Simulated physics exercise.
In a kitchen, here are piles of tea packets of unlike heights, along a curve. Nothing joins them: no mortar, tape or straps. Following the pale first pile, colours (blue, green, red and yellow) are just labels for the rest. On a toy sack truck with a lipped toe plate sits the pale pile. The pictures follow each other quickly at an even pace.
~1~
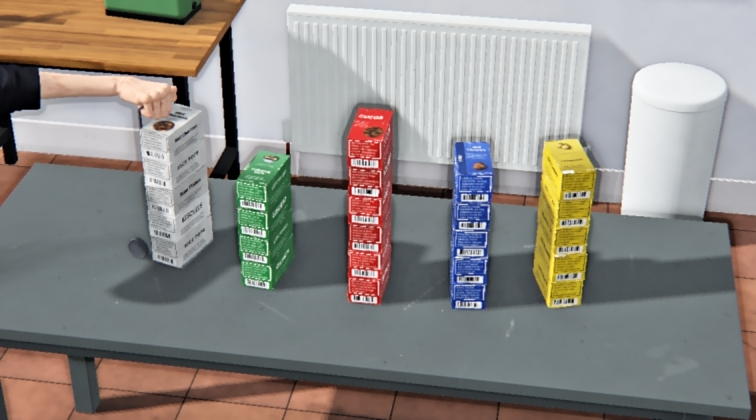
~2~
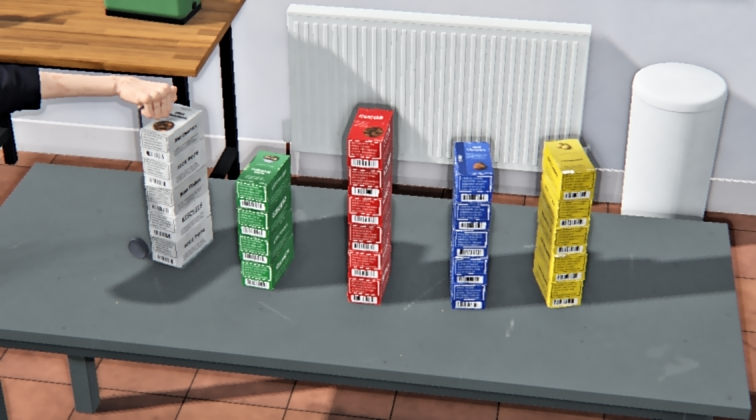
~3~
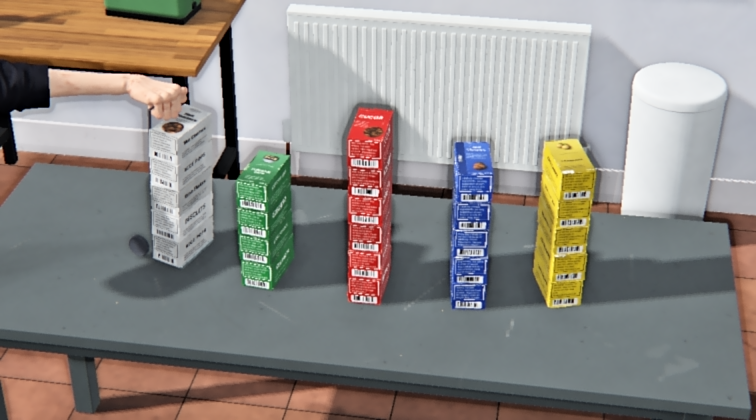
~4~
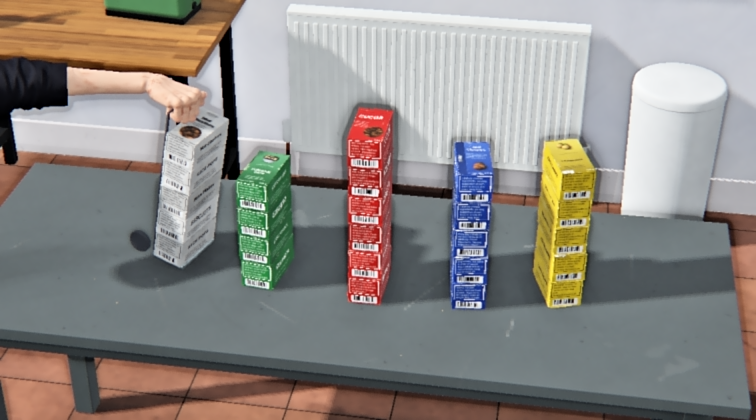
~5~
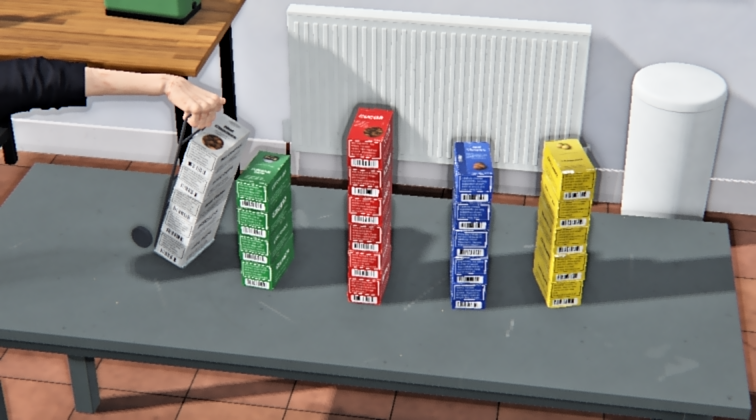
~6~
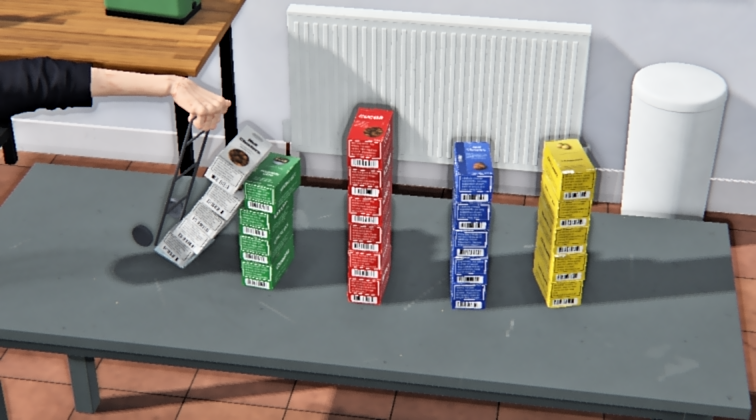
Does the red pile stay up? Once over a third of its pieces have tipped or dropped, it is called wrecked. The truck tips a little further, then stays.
No, it goes down.
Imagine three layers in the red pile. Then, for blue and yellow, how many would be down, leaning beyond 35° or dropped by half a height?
Blue: 0; yellow: 0.
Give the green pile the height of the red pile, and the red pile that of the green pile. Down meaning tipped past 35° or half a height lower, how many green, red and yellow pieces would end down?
Green 6, red 4, yellow 5.
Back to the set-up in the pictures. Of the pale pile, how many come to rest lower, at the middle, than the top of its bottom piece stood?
3.
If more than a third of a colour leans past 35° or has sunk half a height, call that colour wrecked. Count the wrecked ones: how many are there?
Tallying it up by colour gives 4.
Soon, 5 of the pale pile down; none of the 6 red packets down (0 of 20 in all colours); top red packet unmoved; top green packet tipped well over, half its height lower.
A while on, 5 of the pale pile down; none of the 6 red packets down (4 of 20 in all colours); top red packet tipped clearly, half its height lower; top green packet tipped well over, about its own height lower.
Towards the end, 5 of the pale pile down; 6 of the 6 red packets down (15 of 20 in all colours); top red packet tipped well over, some two heights lower; top green packet tipped steeply, some two heights lower.
Then, 5 of the pale pile down; 6 of the 6 red packets down (20 of 20 in all colours); top red packet tipped steeply, some four heights lower; top yellow packet on its side.
Finally, 5 of the pale pile down; 6 of the 6 red packets down (20 of 20 in all colours); top red packet on its side; top yellow packet upside down. Seen by the last camera, middles, top red packet near (634, 338).
